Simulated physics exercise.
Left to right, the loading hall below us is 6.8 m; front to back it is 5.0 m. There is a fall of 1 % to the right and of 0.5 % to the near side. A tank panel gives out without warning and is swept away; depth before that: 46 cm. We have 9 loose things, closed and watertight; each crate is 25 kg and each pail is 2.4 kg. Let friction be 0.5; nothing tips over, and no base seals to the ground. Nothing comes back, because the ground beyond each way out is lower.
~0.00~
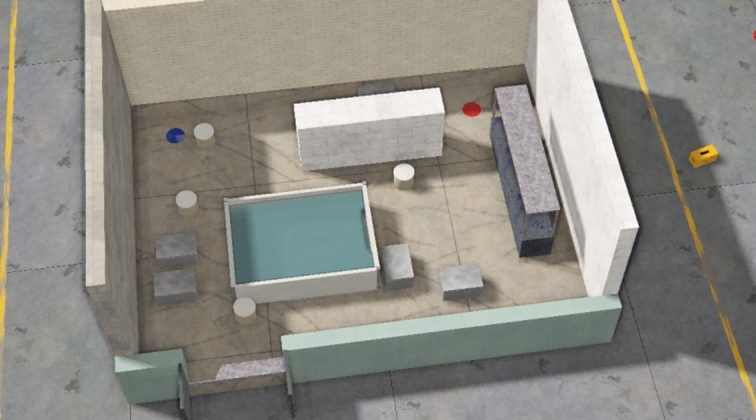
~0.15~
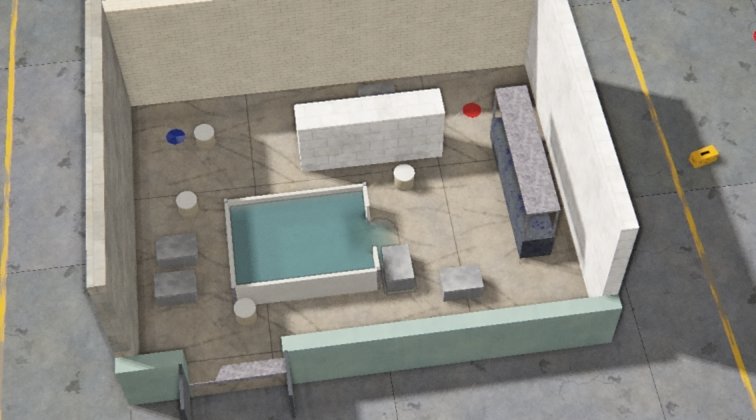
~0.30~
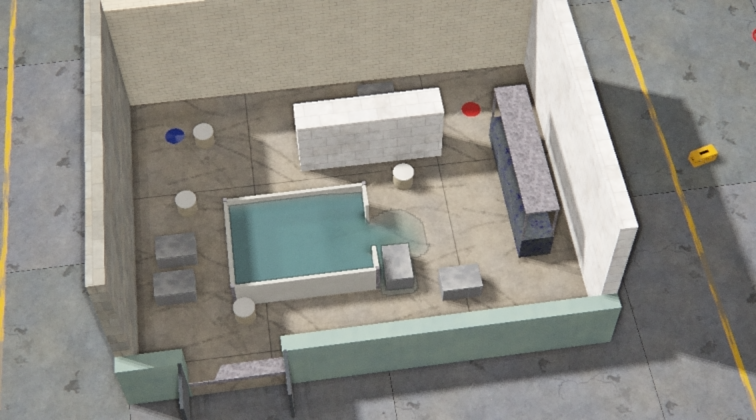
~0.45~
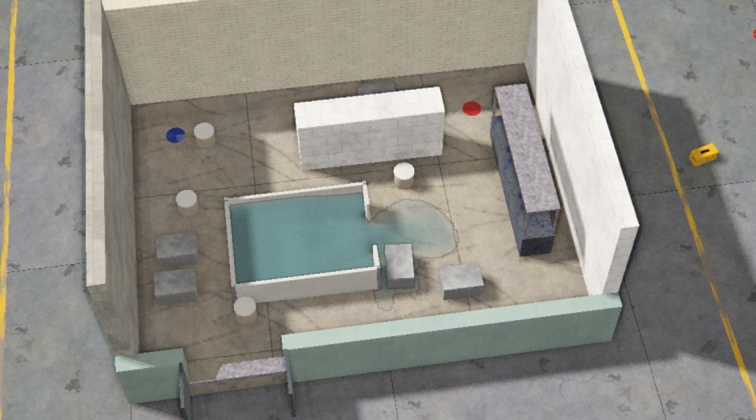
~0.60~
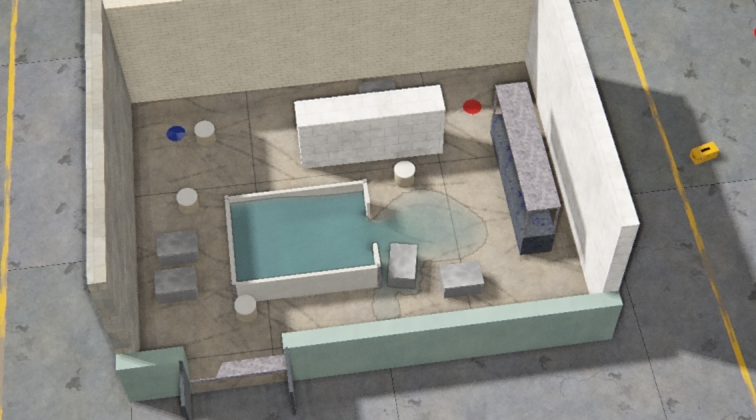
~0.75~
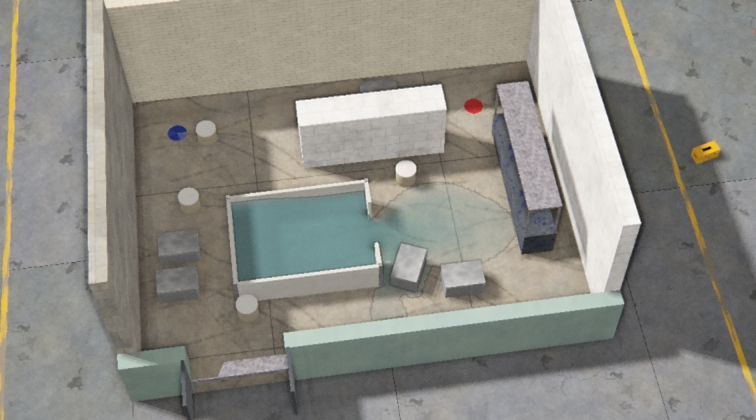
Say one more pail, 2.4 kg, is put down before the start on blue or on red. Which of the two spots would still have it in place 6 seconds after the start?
The blue spot.
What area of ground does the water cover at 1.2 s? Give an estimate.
Roughly 8.5 m2 of it is wet.
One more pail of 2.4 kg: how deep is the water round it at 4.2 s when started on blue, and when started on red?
0 cm and 9 cm, in that order.
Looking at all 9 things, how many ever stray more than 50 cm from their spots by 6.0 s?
The number is 0.
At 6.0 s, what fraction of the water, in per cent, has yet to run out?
100 % or so.
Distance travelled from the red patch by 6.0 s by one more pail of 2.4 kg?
About 50 cm.
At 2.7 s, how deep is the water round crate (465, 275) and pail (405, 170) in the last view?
First roughly 4 cm, second roughly 1 cm.
After 1.2 s on blue it would be 0 cm off in 0 cm of water; on red it would be 0 cm off in 0 cm of water.
After 2.7 s on blue it would be 0 cm off in 0 cm of water; on red it would be 72 cm off in 4 cm of water.
After 4.2 s on blue it would be 0 cm off in 0 cm of water; on red it would be 62 cm off in 9 cm of water.
After 6.0 s on blue it would be 0 cm off in 0 cm of water; on red it would be 55 cm off in 9 cm of water.
